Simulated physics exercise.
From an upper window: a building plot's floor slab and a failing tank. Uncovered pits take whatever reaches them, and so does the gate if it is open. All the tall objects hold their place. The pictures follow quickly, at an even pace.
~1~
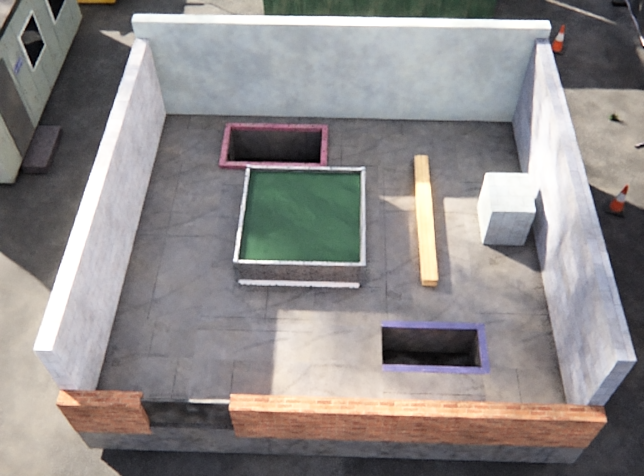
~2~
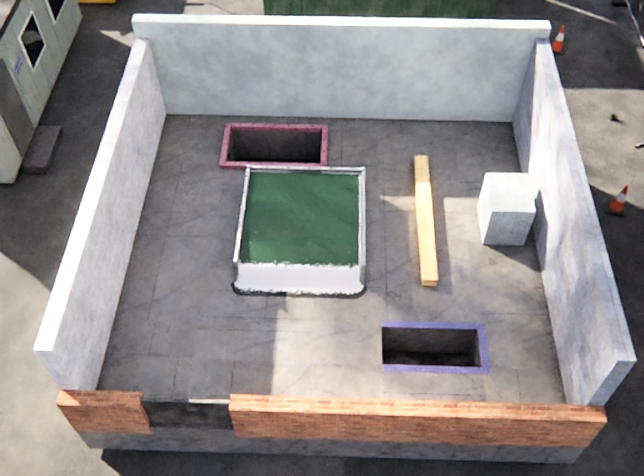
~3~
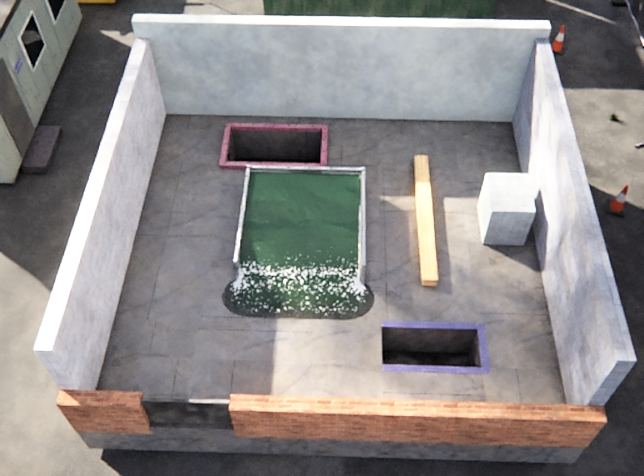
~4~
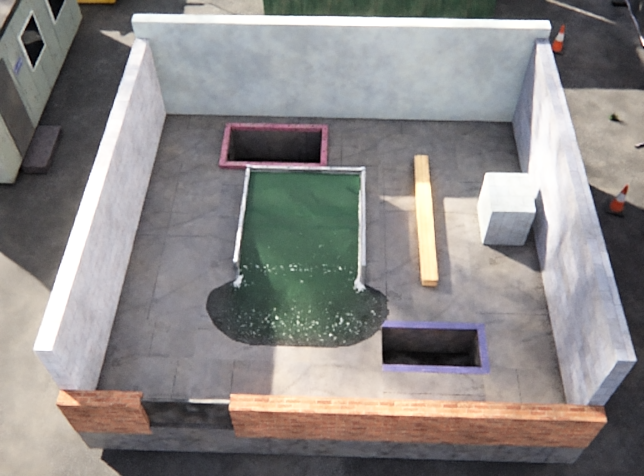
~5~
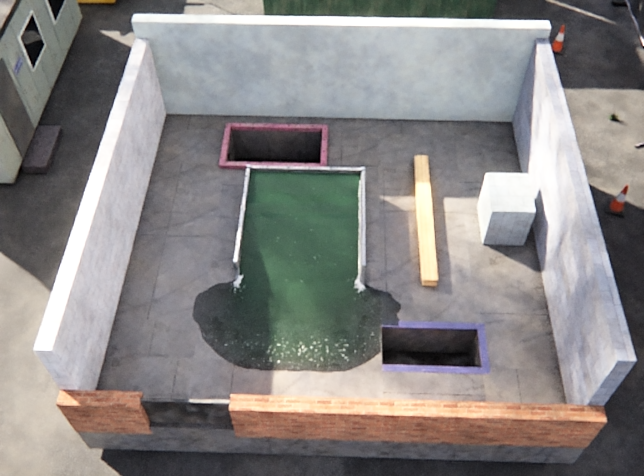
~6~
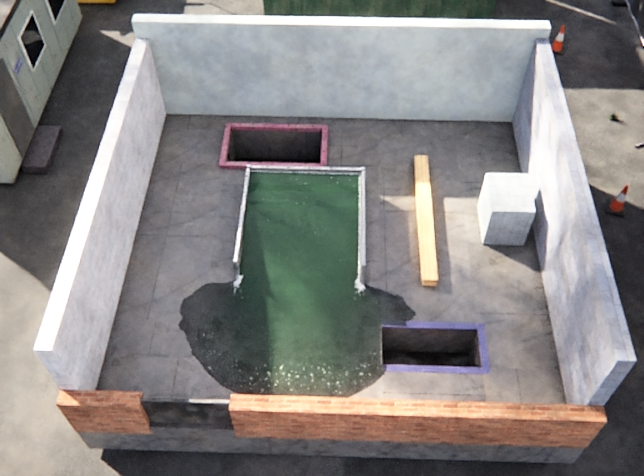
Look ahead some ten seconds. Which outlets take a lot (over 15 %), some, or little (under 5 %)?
In the end: The gate takes less than 5 %; the pink pit takes less than 5 %; the blue pit takes more than 15 %.
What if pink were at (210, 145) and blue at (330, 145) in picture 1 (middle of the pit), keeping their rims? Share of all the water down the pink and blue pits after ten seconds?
Roughly, in per cent: Pink 2, blue 2.
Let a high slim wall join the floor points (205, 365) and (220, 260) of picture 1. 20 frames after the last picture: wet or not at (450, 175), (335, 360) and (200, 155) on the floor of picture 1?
In turn: Free of water, covered, no water.
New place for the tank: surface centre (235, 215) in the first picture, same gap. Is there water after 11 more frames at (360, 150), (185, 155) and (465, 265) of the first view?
In turn: Dry, not flooded, not flooded.
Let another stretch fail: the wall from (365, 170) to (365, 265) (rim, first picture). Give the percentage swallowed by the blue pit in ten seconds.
Parts in a hundred: Blue 35.
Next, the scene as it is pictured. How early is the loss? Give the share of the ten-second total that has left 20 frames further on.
Near 35 in a hundred.
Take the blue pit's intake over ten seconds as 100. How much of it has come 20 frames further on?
I make it 35 per cent.
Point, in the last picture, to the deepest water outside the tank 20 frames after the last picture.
Around (92, 410).
A moment on, water covers 20 % of the floor; the gate 0 %, the pink pit 0 %, the blue pit 1 %.
Next, water covers 25 % of the floor; the gate 0 %, the pink pit 0 %, the blue pit 4 %.
Then, water covers 35 % of the floor; the gate 0 %, the pink pit 0 %, the blue pit 9 %.
Later, water covers 65 % of the floor; the gate 0 %, the pink pit 0 %, the blue pit 19 %.
In the end, water covers 90 % of the floor; the gate 0 %, the pink pit 0 %, the blue pit 27 %.
